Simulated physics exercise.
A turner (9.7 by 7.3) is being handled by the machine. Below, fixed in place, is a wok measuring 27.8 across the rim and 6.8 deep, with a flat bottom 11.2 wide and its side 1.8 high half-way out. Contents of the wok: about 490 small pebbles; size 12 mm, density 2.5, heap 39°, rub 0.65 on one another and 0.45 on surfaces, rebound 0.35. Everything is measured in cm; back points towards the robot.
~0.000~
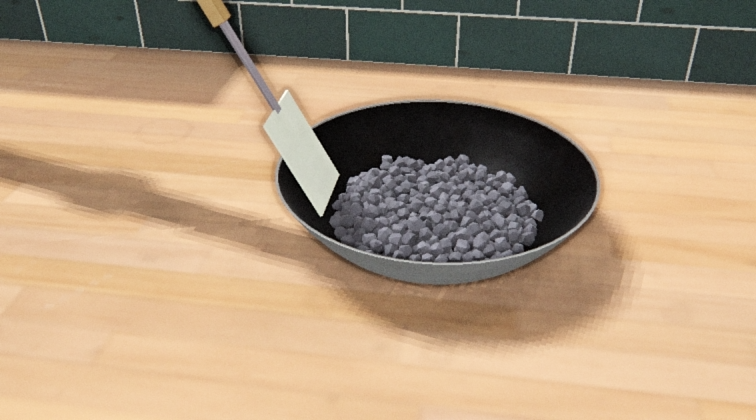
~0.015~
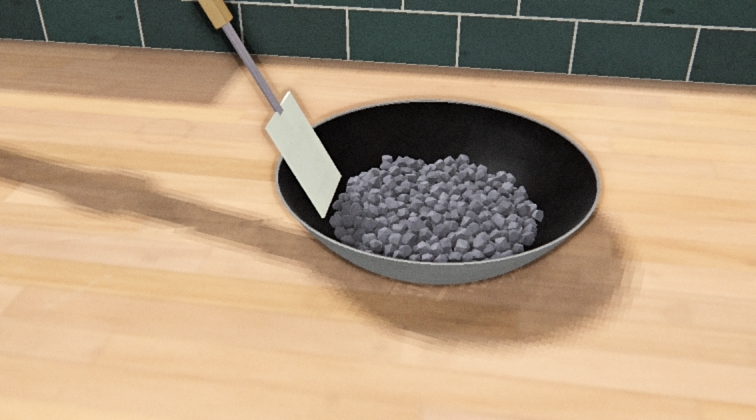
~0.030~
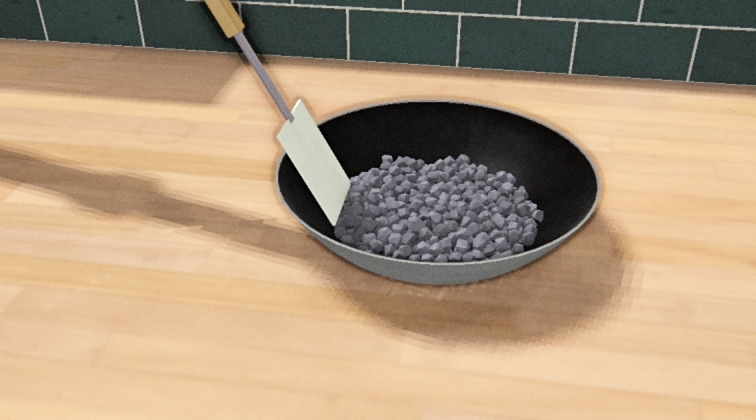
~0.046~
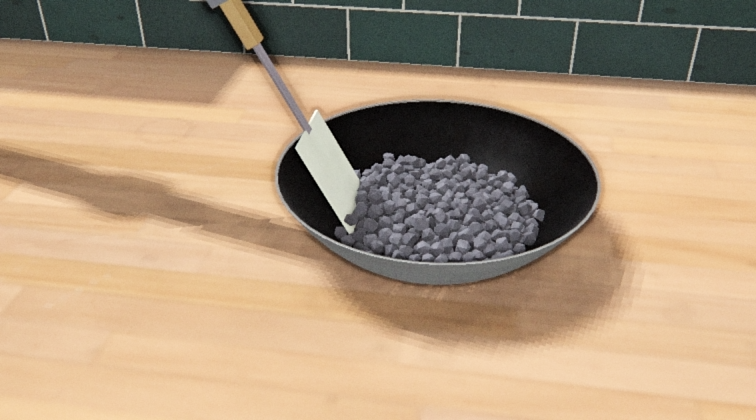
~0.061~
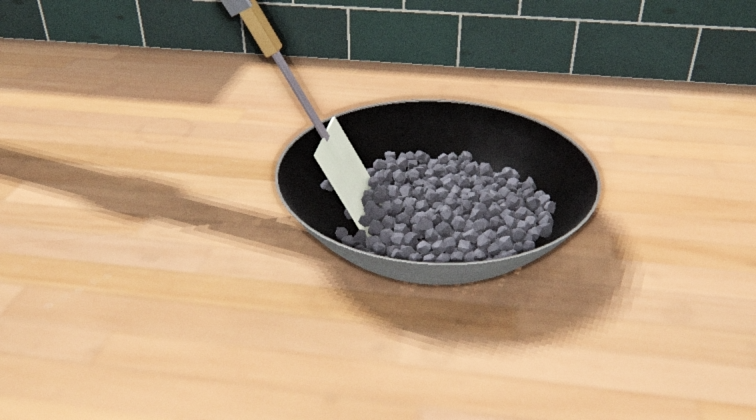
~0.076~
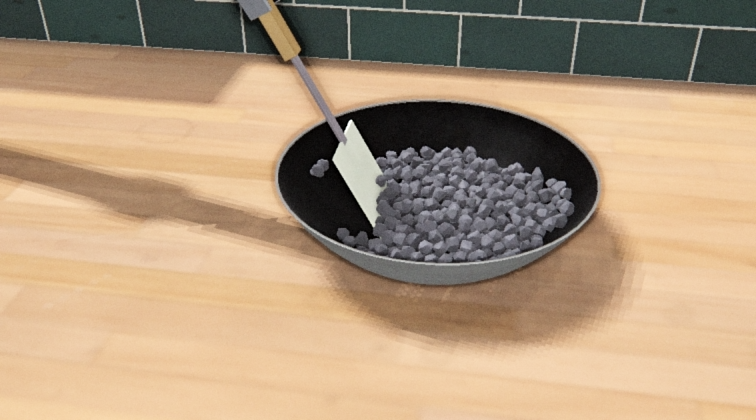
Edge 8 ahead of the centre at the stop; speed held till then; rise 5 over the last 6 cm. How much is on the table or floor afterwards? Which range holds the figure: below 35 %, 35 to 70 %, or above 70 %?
The figure lies below 35 %.
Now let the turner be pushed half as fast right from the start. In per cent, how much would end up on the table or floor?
Roughly 15 per cent, I'd say.
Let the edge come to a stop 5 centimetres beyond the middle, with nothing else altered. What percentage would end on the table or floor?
It would come to roughly 15 percent.
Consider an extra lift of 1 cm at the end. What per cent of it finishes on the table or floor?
35 %.
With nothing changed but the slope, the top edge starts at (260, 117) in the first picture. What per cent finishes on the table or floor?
Near 25 in a hundred.
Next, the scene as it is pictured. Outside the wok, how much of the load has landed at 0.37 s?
My estimate is roughly 10 %.
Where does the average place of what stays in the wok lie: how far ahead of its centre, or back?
It sits near 4.0 centimetres ahead of centre.
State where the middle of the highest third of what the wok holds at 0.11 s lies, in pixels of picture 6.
I'd put it close to (490, 193) in the last picture.
After 0.11 s, sloping 62°, highest piece 15 above the table; 493 in the wok, 1 on the blade or in flight.
After 0.15 s, sloping 62°, highest piece 23 above the table; 486 in the wok, 8 on the blade or in flight.
After 0.37 s, sloping 62°, highest piece 40 above the table; 369 in the wok, 51 on the table or floor, 74 on the blade or in flight.
After 1.42 s, sloping 62°, highest piece 6 above the table; 369 in the wok, 125 on the table or floor.
In the end, 369 in the wok, 125 on the table or floor. That is 25 % on the table or floor.
